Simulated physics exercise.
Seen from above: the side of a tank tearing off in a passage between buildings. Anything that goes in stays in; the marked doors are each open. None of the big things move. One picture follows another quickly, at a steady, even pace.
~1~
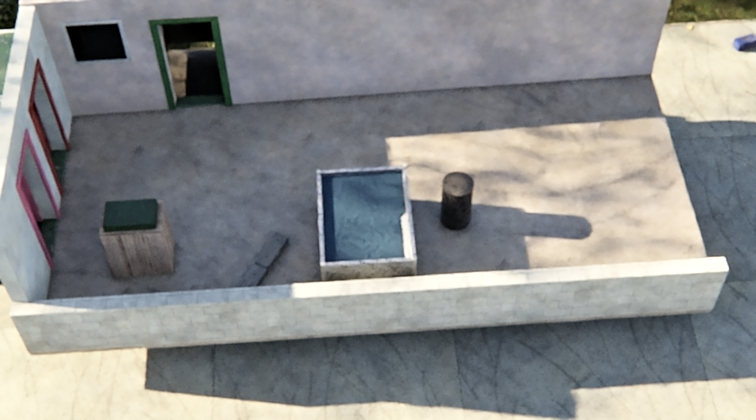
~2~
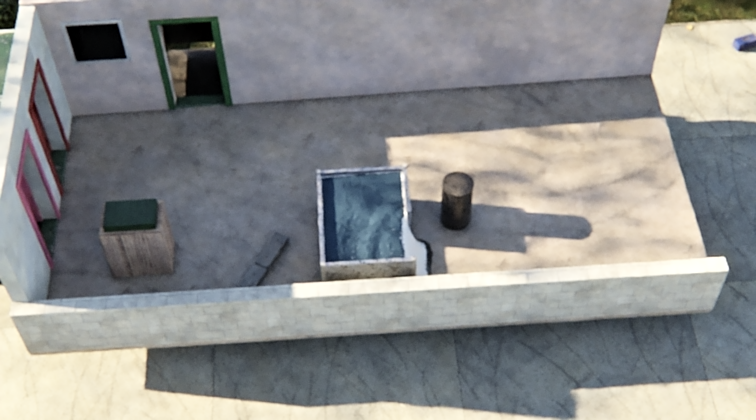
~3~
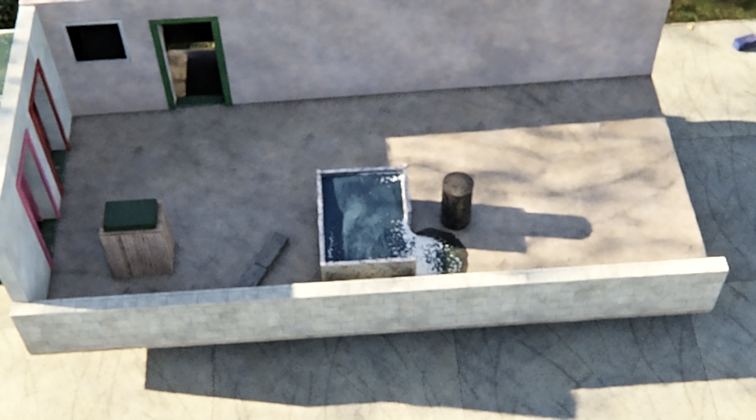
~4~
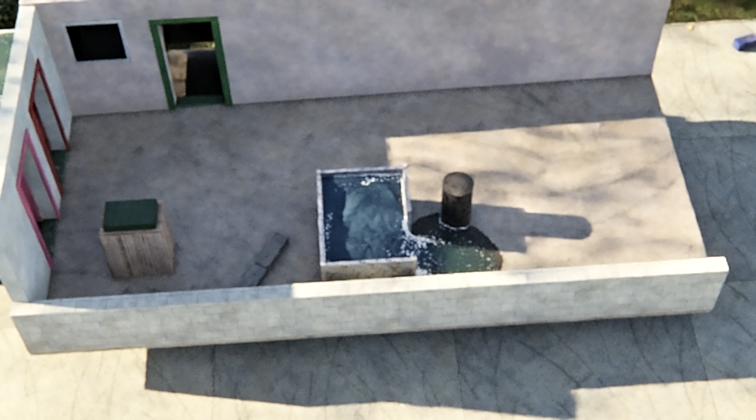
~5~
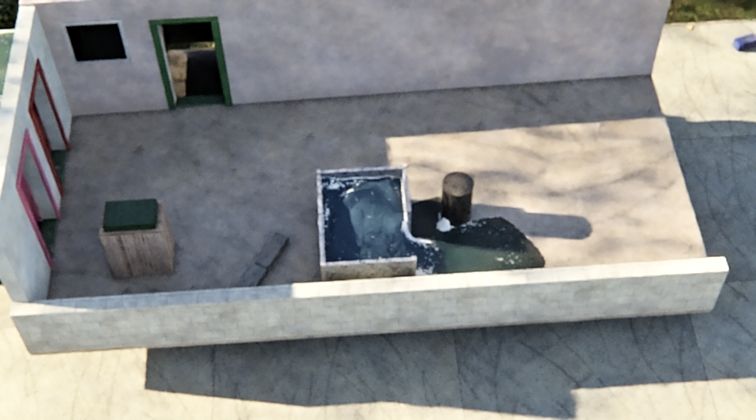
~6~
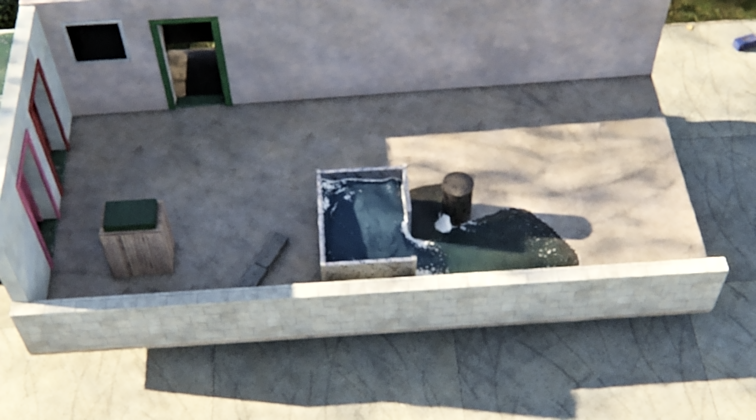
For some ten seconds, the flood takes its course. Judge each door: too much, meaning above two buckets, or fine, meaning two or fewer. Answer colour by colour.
Green door: Fine, pink door: Fine, red door: Fine.
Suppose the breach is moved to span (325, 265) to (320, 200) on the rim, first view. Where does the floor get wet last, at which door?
The green-painted one.
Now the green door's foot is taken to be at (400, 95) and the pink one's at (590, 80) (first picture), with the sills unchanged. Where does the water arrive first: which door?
The flood hits the door marked pink before any other door.
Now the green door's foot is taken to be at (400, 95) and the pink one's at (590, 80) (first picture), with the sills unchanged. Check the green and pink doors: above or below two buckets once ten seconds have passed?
Note: Green door lets in too little; pink door lets in too little.
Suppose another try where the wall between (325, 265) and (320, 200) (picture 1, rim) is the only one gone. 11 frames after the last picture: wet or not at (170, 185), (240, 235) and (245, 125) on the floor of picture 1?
Point one reached; point two reached; point three not reached.
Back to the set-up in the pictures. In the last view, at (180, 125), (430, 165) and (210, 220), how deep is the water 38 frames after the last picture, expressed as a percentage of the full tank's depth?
Roughly 0 per cent, 0 per cent and 0 per cent.
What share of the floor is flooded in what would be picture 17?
About 25 in a hundred.
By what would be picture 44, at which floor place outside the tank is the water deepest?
Pointing at (449, 300).
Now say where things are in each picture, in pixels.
In the first frame, the open tank at (365, 217) is whole and still.
In the second frame, water pours out at (409, 257) and has run to a hidden place.
In the third frame, water pours out at (409, 258) and has run to (461, 252).
In the fourth frame, the front is at (497, 265), out from the gap at (409, 259).
In the fifth frame, the front is at (539, 265), out from the gap at (409, 259).
In the sixth frame, the front is at a hidden place, out from the gap at (409, 258).
A moment on, water covers 20 % of the floor; the green door not reached, the pink door not reached, the red door not reached.
Next, water covers 25 % of the floor; the green door not reached, the pink door not reached, the red door not reached.
Then, water covers 30 % of the floor; the green door not reached, the pink door not reached, the red door not reached.
Later, water covers 35 % of the floor; the green door not reached, the pink door not reached, the red door not reached.
In the end, water covers 45 % of the floor; the green door not reached, the pink door not reached, the red door not reached.
